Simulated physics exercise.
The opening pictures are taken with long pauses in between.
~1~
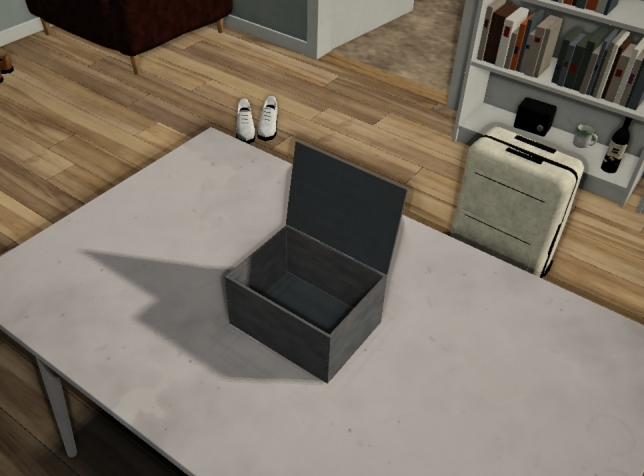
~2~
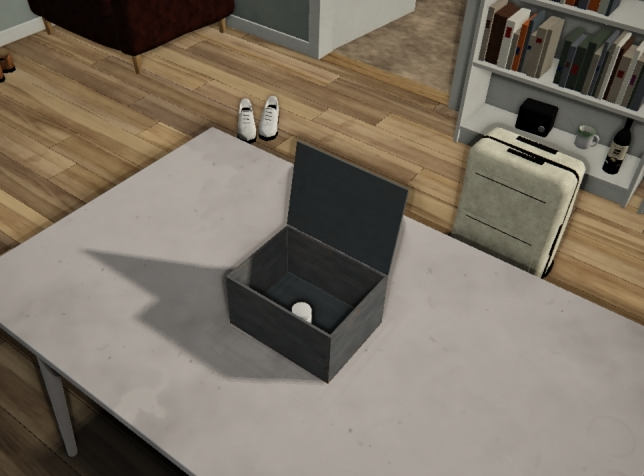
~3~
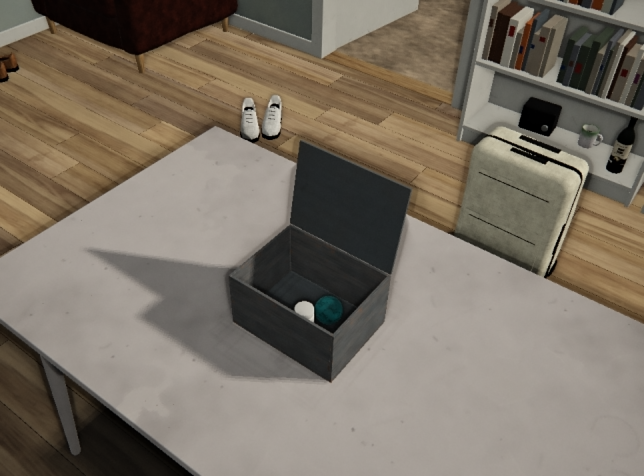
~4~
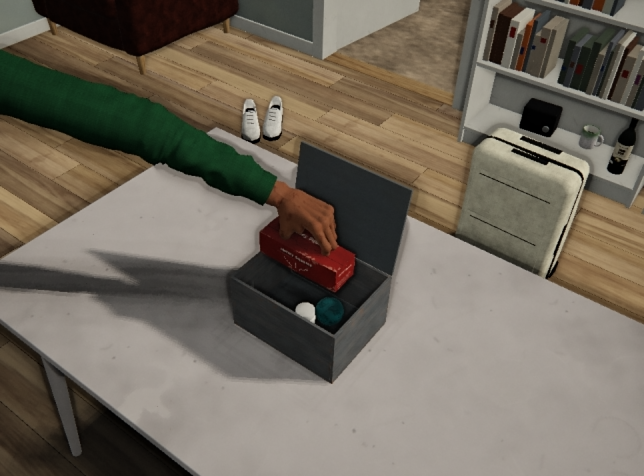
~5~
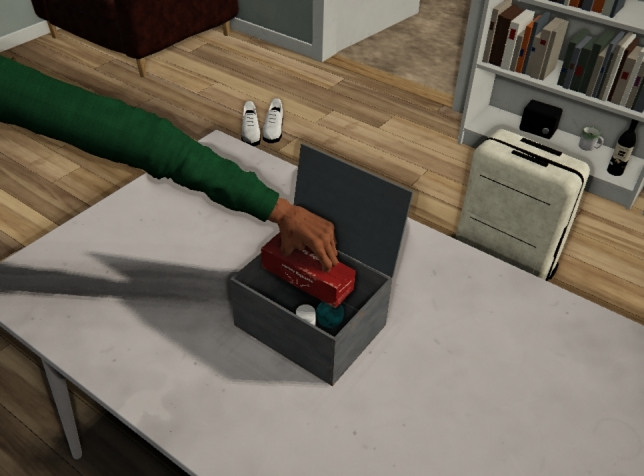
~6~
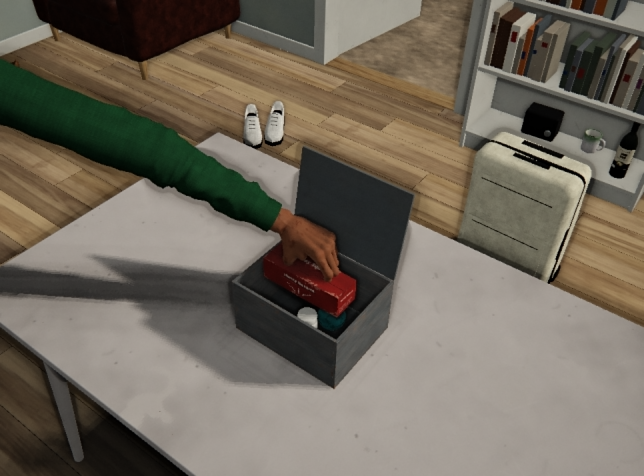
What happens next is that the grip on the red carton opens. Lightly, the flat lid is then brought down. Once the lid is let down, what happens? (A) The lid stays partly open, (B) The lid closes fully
B.
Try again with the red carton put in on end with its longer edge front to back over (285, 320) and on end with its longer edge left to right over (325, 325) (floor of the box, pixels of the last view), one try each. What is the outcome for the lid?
The lid is blocked with the first placement and settles down with the second.
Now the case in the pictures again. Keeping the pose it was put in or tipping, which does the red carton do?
Simply put, the red carton gets tilted.
Then, 0.30 s later than the last frame, red carton tilted by 55° near (314, 306); turquoise ball moved a little; white shaker tilted by 4°.
Then, 1.10 s later than the last frame, lid starting down; red carton on its side near (319, 322); turquoise ball moved about its own width.
Then, 1.70 s later than the last frame, lid 52° above the rim; red carton on its side near (319, 322); turquoise ball moved about its own width.
Then, 2.10 s later than the last frame, lid 19° above the rim; red carton on its side near (319, 322); turquoise ball moved about its own width.
When it is over, lid shut; lying over in the box, red carton; moved from the start, turquoise ball; white shaker as before. End places, in pixels of the last picture, red carton near (319, 322).
